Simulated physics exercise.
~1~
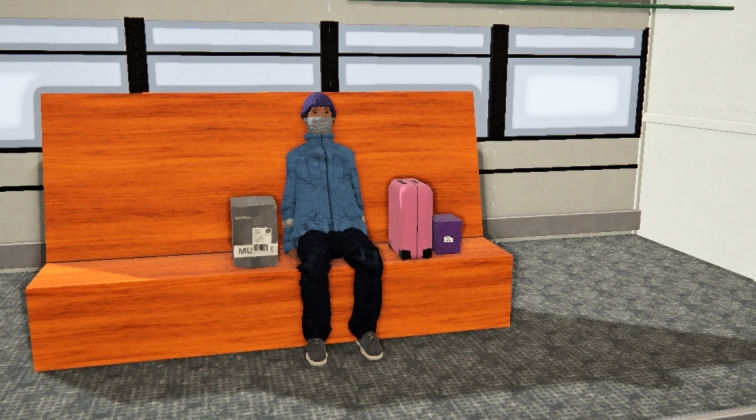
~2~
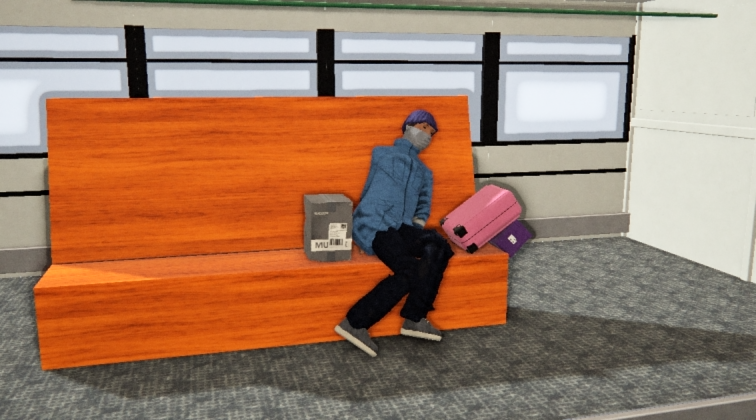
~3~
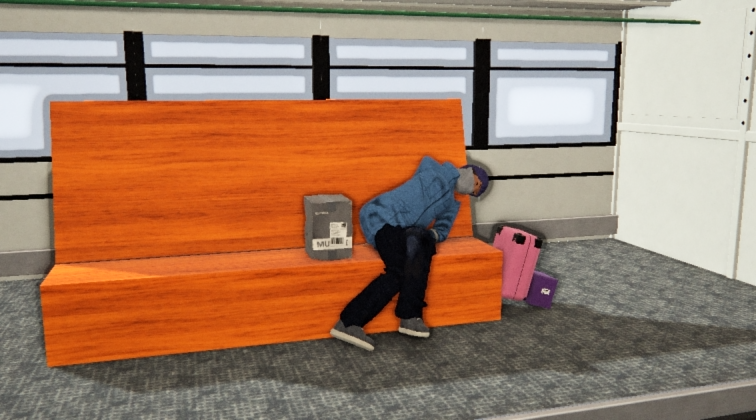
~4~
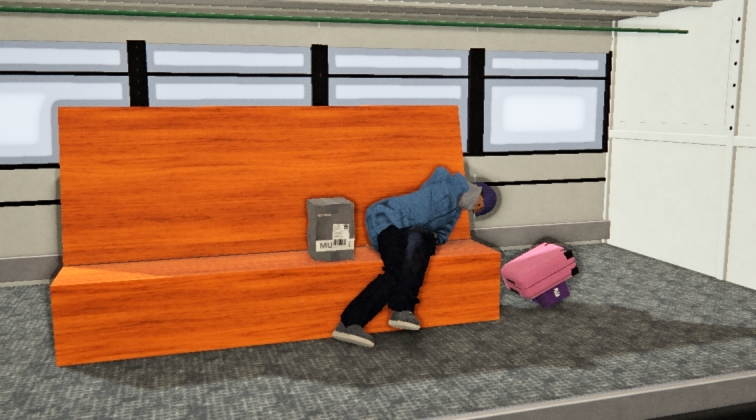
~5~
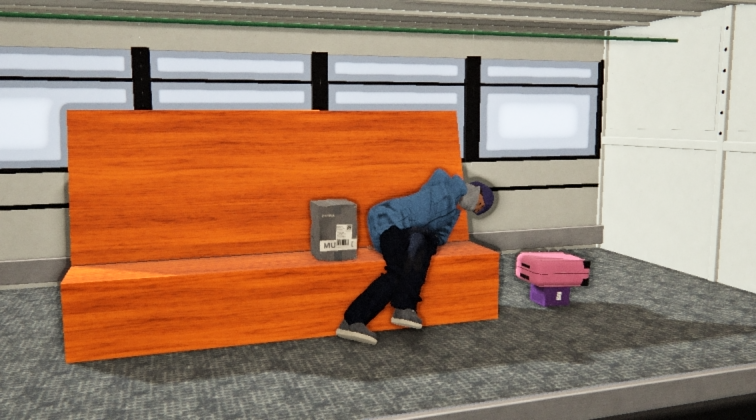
Shuttle bench, masked passenger slumping right over the seat end, pink case and purple box tumbling to the floor, grey box staying on.
